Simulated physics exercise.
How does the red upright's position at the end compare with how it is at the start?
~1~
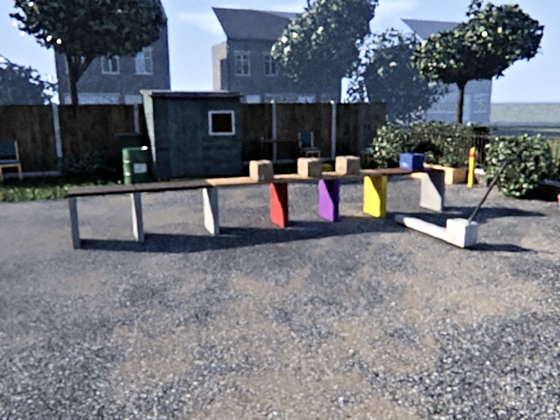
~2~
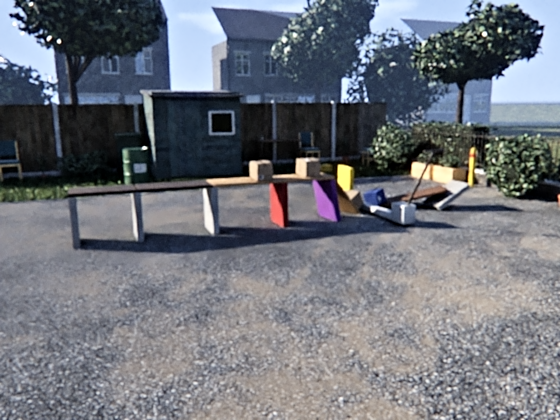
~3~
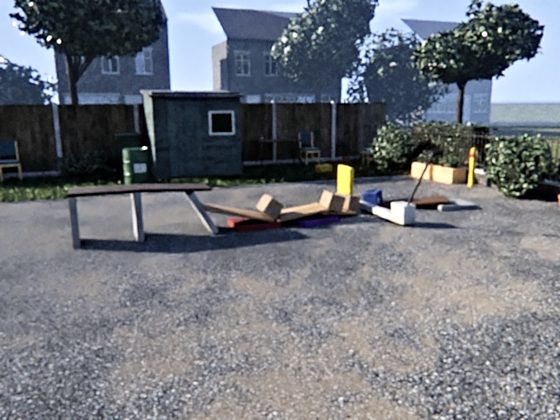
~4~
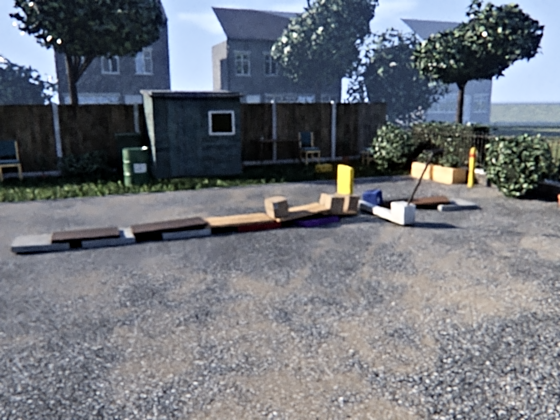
At the start the red upright stands under the boards, and by the end it lies on its side on the ground.
